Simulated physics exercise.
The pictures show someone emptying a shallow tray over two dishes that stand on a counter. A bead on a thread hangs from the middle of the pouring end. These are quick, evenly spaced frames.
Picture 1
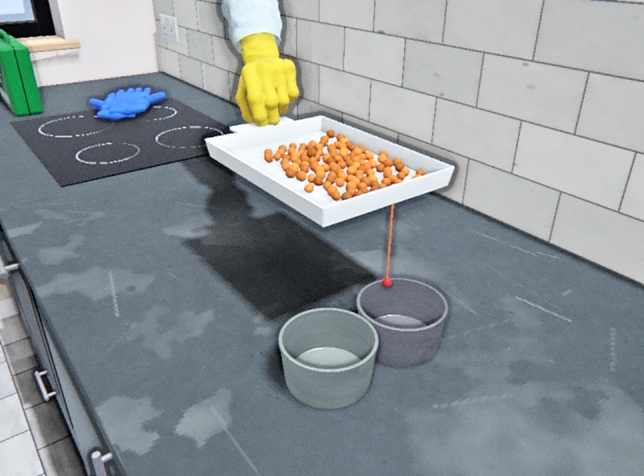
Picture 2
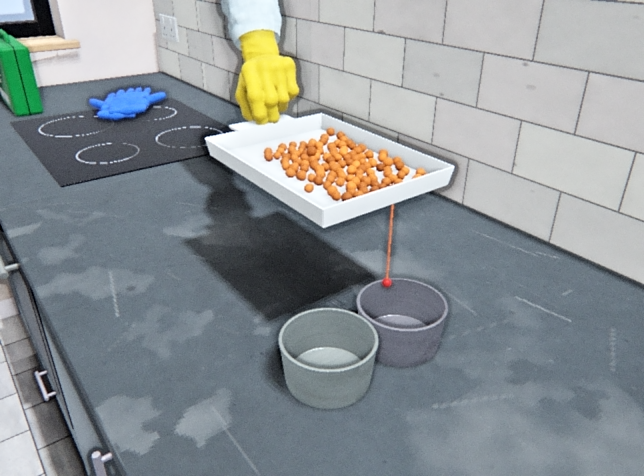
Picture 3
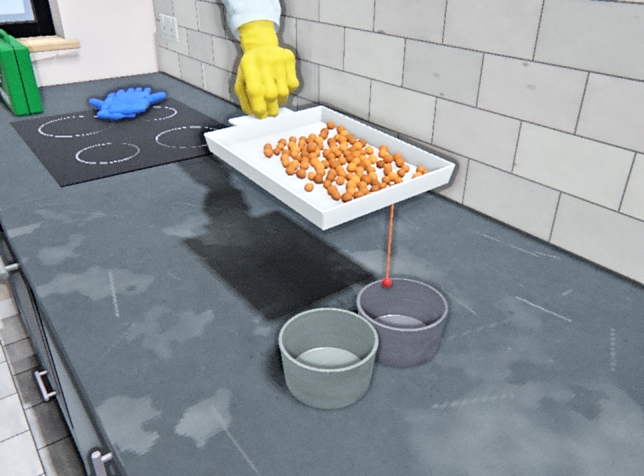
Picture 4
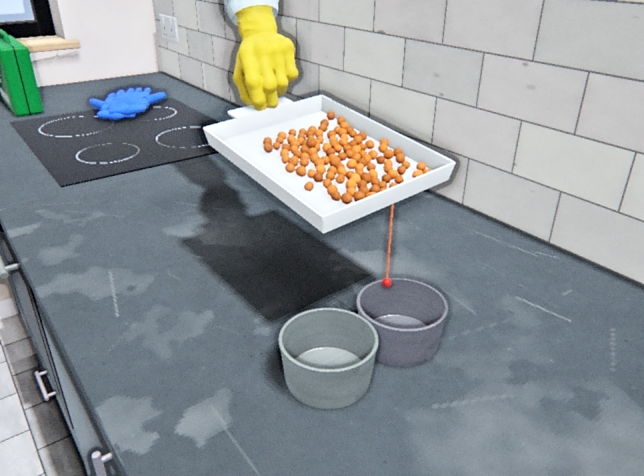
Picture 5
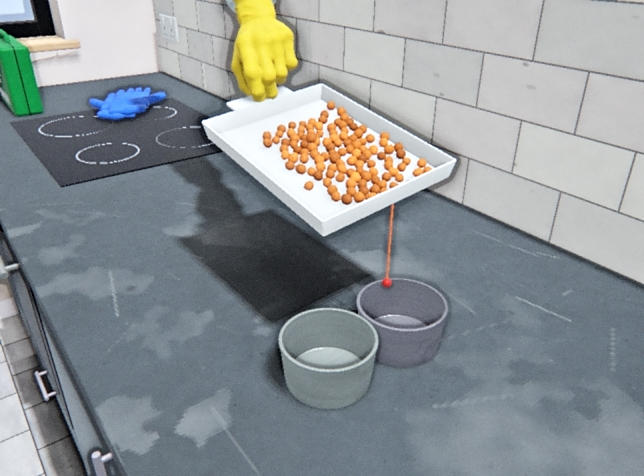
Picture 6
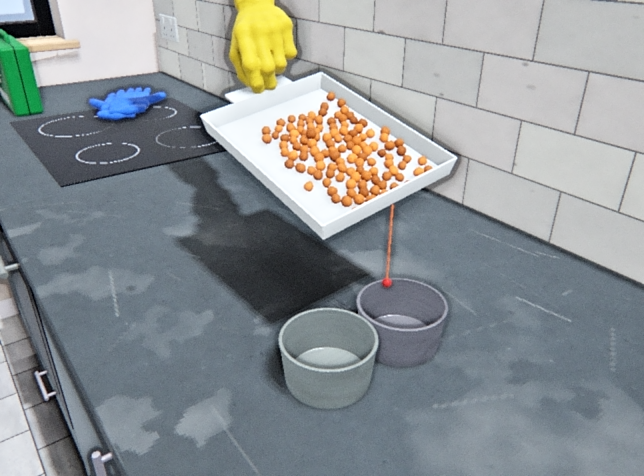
On a kitchen counter, a yellow-gloved hand gradually tilts a tray of small orange-brown pieces above two dishes.
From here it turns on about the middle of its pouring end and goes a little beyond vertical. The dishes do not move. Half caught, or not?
The two hold more than half of the load.
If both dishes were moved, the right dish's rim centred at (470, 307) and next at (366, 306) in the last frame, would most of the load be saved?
One: The smaller part. Two: Above a half.
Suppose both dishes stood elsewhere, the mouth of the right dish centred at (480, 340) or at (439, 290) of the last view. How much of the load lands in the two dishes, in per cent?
Near 0 % and 50 %.
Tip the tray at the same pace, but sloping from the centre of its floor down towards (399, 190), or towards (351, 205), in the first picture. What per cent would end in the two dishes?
The first gives 20 %, the second 80 %.
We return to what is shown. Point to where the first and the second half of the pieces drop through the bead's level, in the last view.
First near (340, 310), later near (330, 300).
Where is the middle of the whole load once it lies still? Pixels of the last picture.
Near (331, 364).
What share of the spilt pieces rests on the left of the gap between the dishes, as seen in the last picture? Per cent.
Roughly 80 in a hundred.
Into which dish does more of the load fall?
That is the left one.
Shortly afterwards, tray tipped steeply; the whole lot on the tray.
Next, tray tipped right over; all but a few on the tray; only a few in the air.
Some moments later, tray tipped past a quarter turn; near half in the left dish; a little in the right dish; near a third outside both.
In the end, tray tipped past a quarter turn; near half in the left dish; a little in the right dish; near a third outside both.
